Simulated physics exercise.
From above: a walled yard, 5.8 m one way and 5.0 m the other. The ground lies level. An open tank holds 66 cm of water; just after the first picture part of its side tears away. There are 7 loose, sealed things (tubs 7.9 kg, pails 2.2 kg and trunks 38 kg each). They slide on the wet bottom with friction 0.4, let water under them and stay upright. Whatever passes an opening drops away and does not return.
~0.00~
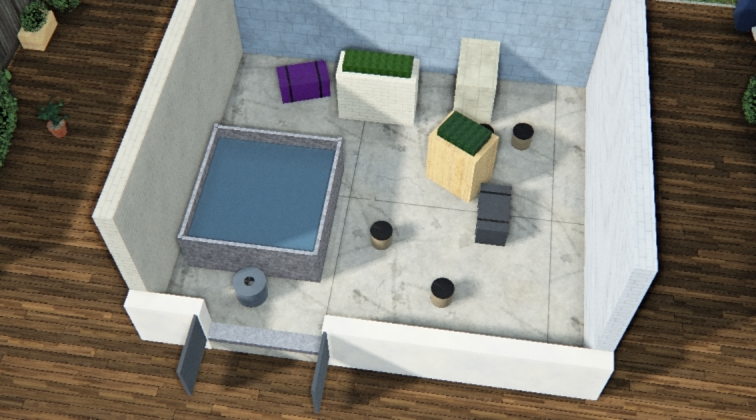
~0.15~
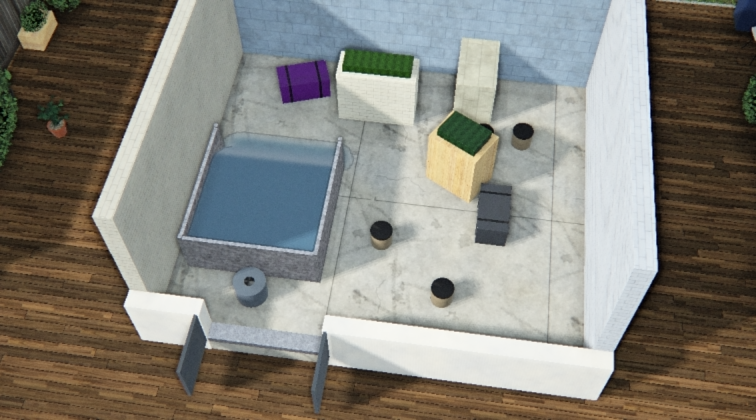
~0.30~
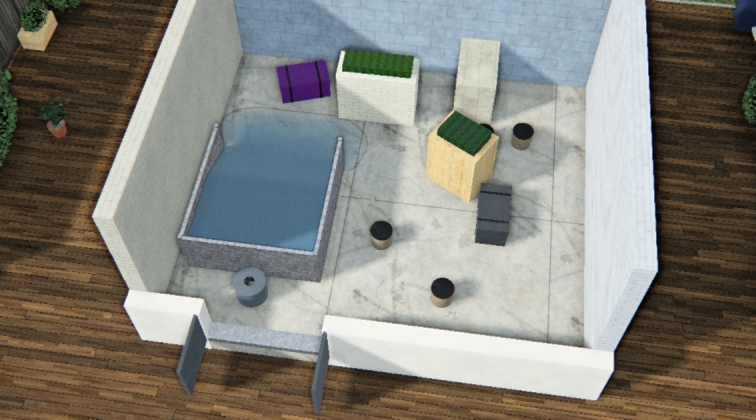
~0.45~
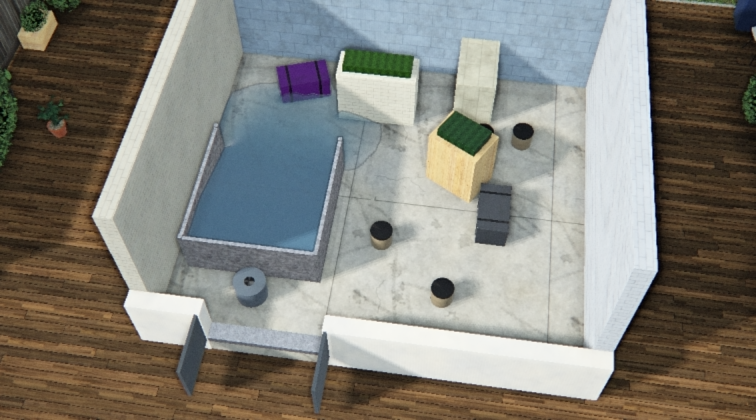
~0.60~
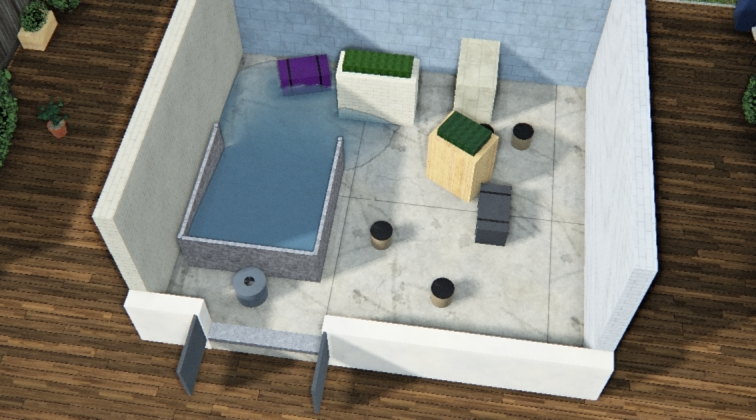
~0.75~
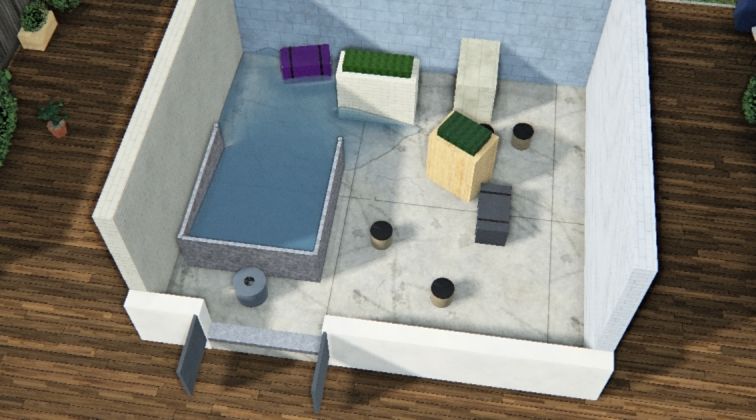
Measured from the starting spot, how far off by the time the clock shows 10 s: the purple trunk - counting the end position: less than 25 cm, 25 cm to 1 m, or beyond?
Purple trunk travels far.
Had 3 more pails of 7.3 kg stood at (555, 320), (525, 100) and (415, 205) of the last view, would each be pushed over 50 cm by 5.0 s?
In that order: Under, under, past it.
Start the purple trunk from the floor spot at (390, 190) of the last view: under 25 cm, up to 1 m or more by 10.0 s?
It travels far.
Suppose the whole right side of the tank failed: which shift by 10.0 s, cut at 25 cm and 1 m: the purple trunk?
In that case the purple trunk holds its place.
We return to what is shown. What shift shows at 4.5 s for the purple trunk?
Roughly 200 cm by then.
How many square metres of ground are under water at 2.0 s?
About 13 m2.
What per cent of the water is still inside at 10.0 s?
Some 94 per cent remains.
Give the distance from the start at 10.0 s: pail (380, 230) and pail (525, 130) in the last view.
In that order: Washed out, 120 cm.
After 2.0 s the purple trunk is near (316, 48), 0.3 m from its start, afloat; 0 of 7 are out; 2 afloat.
After 4.5 s the purple trunk is near (429, 73), 2.0 m from its start, afloat; 0 of 7 are out; 2 afloat.
After 7.0 s the purple trunk is near (429, 78), 2.0 m from its start, afloat; 0 of 7 are out; 6 afloat.
After 10.0 s the purple trunk is near (429, 76), 2.0 m from its start, aground; 2 of 7 are out; 3 afloat.
